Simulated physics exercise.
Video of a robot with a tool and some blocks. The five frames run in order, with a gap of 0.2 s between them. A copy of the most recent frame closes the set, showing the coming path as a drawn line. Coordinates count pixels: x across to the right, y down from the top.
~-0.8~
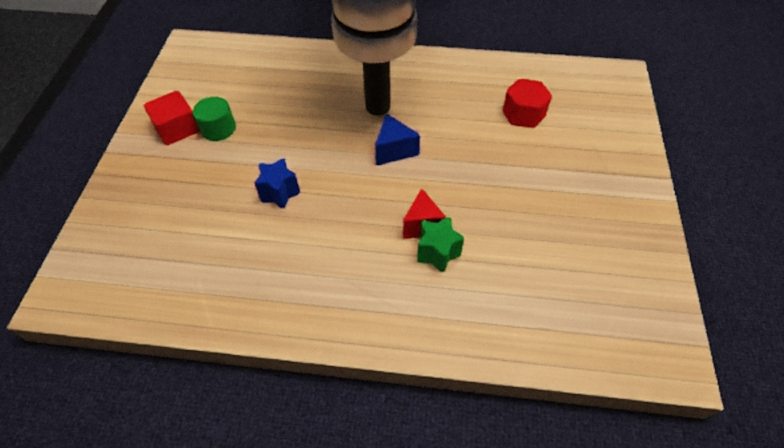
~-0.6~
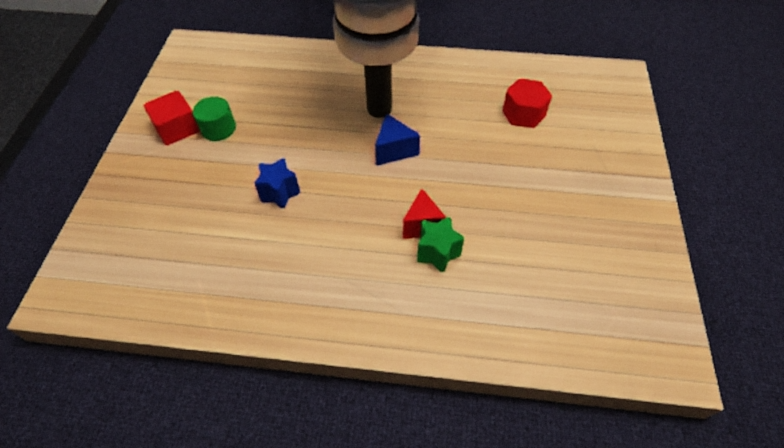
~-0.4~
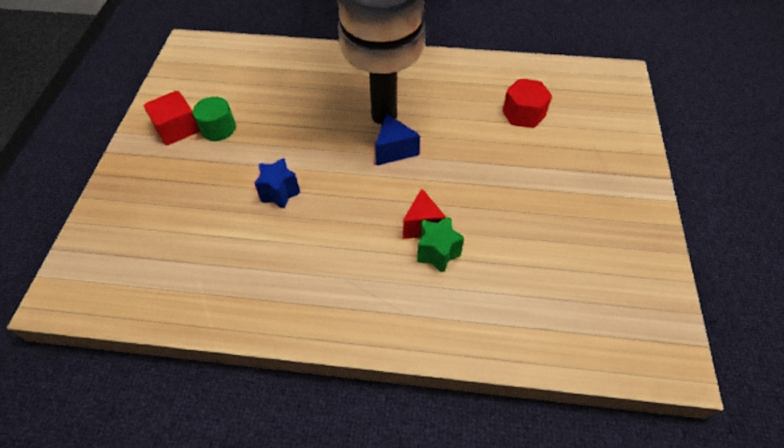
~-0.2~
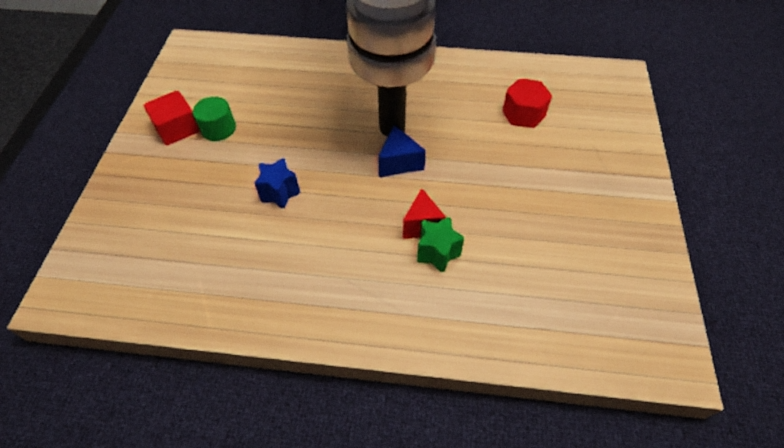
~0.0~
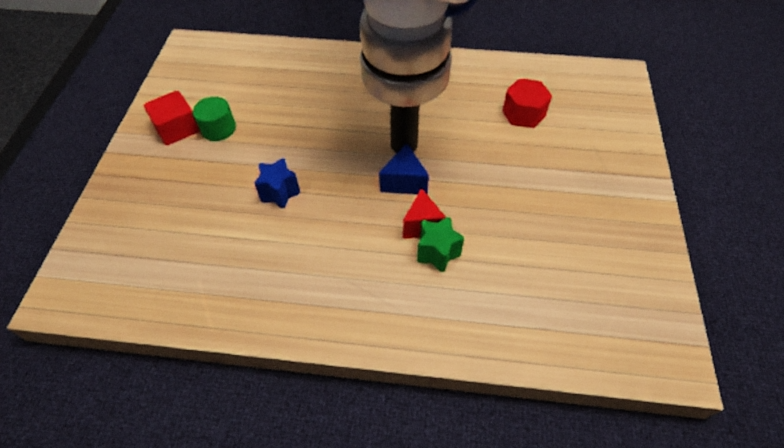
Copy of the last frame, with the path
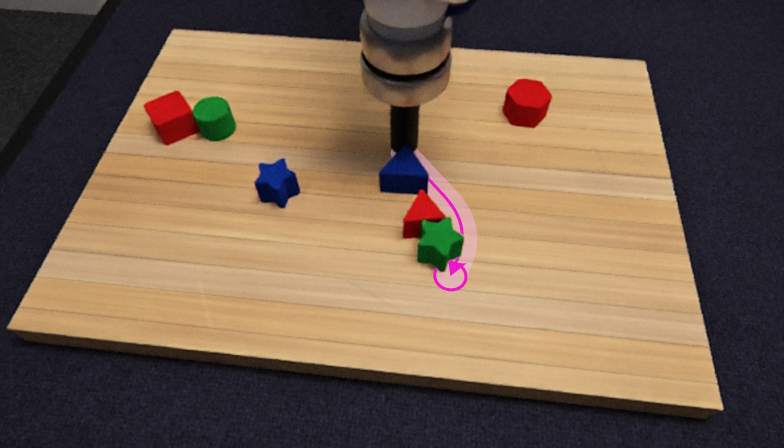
A robot arm with a dark rod-like tip moves slightly down and to the right over a light wooden board on dark fabric, seen from above at an angle by a still camera. A red cube and green cylinder sit upper left, a blue star left of centre, a red hexagonal block upper right, and a red triangle touching a green star near the middle. The tip reaches the blue triangle and pushes it a short way toward the red one, while the other blocks stay put.
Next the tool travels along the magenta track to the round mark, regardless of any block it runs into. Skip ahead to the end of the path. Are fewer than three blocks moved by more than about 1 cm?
It seems not.
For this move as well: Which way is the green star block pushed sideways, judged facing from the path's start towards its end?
It shifts rightward.
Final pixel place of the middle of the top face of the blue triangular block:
The centre of its top will be at (414, 188).
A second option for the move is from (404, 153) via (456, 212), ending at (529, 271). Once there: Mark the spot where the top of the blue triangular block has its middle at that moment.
So, by the moment the path ends, you'll find the top centre of the blue triangular block at (413, 189).
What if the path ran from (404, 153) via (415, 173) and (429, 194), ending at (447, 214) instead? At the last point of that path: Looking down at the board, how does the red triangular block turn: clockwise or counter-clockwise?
It spins anti-clockwise.
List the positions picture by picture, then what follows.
In the first picture, tool tip at (378, 107); block tops, blue triangular block at (394, 131); red triangular block at (424, 208); green star block at (440, 234).
In the second picture, tool at (380, 109); blocks unchanged.
In the third picture, tool at (384, 116); blocks unchanged.
In the fourth picture, tool at (392, 128); blue triangular block at (400, 144).
In the fifth picture, tool at (404, 145); blue triangular block at (405, 163); red triangular block at (424, 208); green star block at (440, 234).
Path on the board, from (404, 153) via (435, 187) and (461, 227), ending at (450, 276).
The first path, step by step. One third of the way, tool at (436, 179); blue triangular block at (412, 185), turned 70° clockwise; red triangular block at (410, 220), turned 50° anticlockwise; green star block at (442, 239), turned 15° anticlockwise.
Two thirds of the way, tool at (463, 221); blue triangular block at (414, 188), turned 100° clockwise; red triangular block at (410, 220), turned 50° anticlockwise; green star block at (442, 239), turned 15° anticlockwise.
At the end, tool at (451, 270); blue triangular block at (414, 188), turned 100° clockwise; red triangular block at (410, 220), turned 50° anticlockwise; green star block at (420, 261), turned 25° clockwise.
